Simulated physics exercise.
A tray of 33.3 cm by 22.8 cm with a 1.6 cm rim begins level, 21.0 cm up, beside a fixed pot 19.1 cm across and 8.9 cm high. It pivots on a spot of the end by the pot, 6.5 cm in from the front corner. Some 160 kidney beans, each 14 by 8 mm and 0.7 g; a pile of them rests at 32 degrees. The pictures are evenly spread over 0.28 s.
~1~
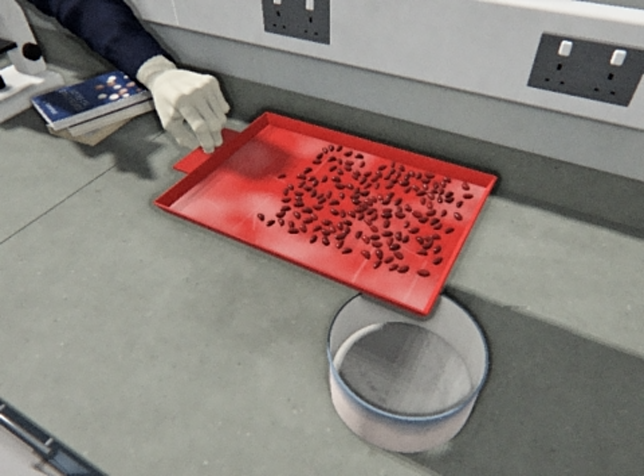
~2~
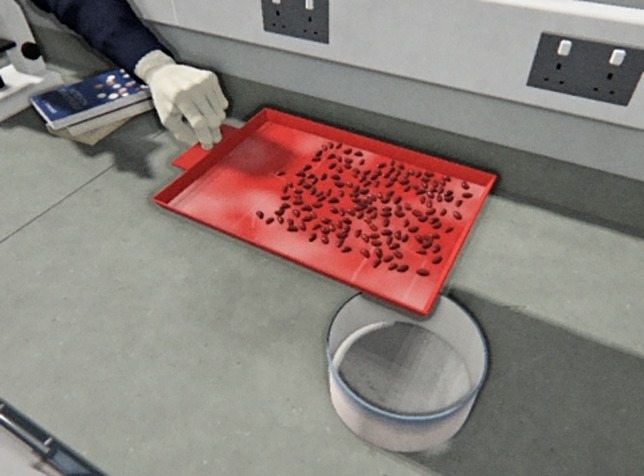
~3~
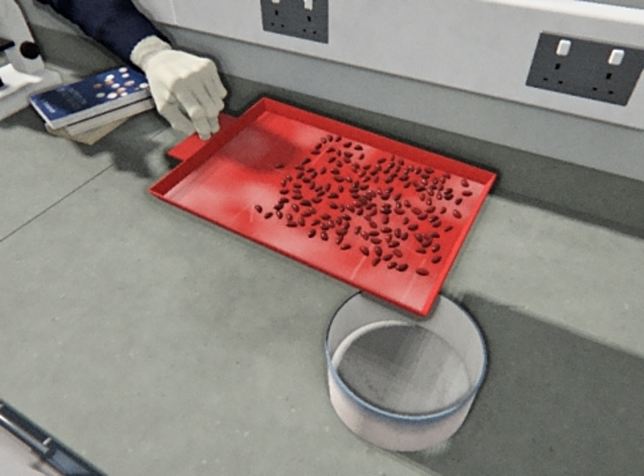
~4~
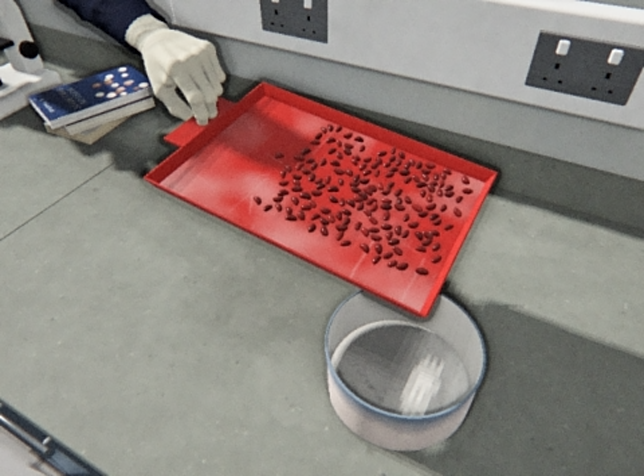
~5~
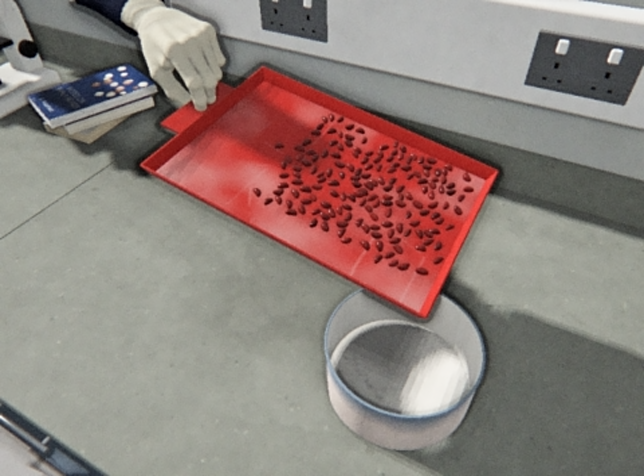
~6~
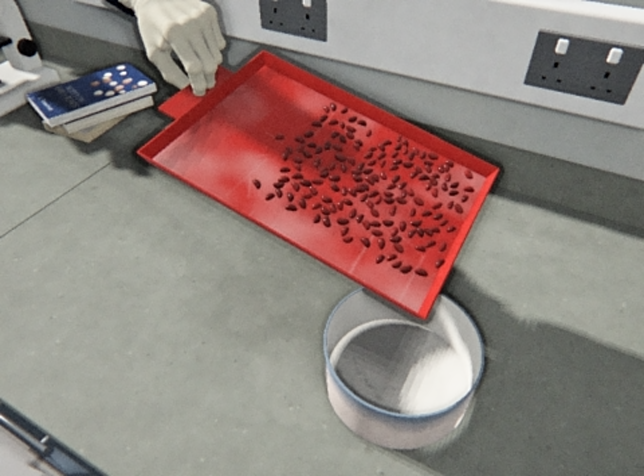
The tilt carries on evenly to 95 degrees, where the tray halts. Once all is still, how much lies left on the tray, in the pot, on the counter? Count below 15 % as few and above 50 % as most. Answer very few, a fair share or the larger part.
Left on the tray: Very few; in the pot: The larger part; on the counter: A fair share.
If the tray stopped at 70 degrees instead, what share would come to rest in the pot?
It would be near 80 per cent.
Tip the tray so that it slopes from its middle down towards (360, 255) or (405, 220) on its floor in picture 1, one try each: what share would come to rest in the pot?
About 90 and 40 per cent.
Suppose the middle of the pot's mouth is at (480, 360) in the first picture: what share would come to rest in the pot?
About 90 per cent.
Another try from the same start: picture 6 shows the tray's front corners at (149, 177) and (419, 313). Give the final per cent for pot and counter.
Pot 95, counter 5.
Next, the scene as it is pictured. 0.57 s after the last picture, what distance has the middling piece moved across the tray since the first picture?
About 11 cm.
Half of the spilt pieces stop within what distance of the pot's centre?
Roughly 26 cm.
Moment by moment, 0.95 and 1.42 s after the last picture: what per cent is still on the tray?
About 50, 0.
Then, 0.57 s after the last picture, tilt 52 degrees; the tray holds 95 %, the pot 0 %.
Then, 0.95 s after the last picture, tilt 78 degrees; the tray holds 50 %, the pot 30 %.
Then, 1.42 s after the last picture, tilt 95 degrees; the tray holds 0 %, the pot 75 %.
In the end, tray 0 %, pot 75 %, counter 25 %.
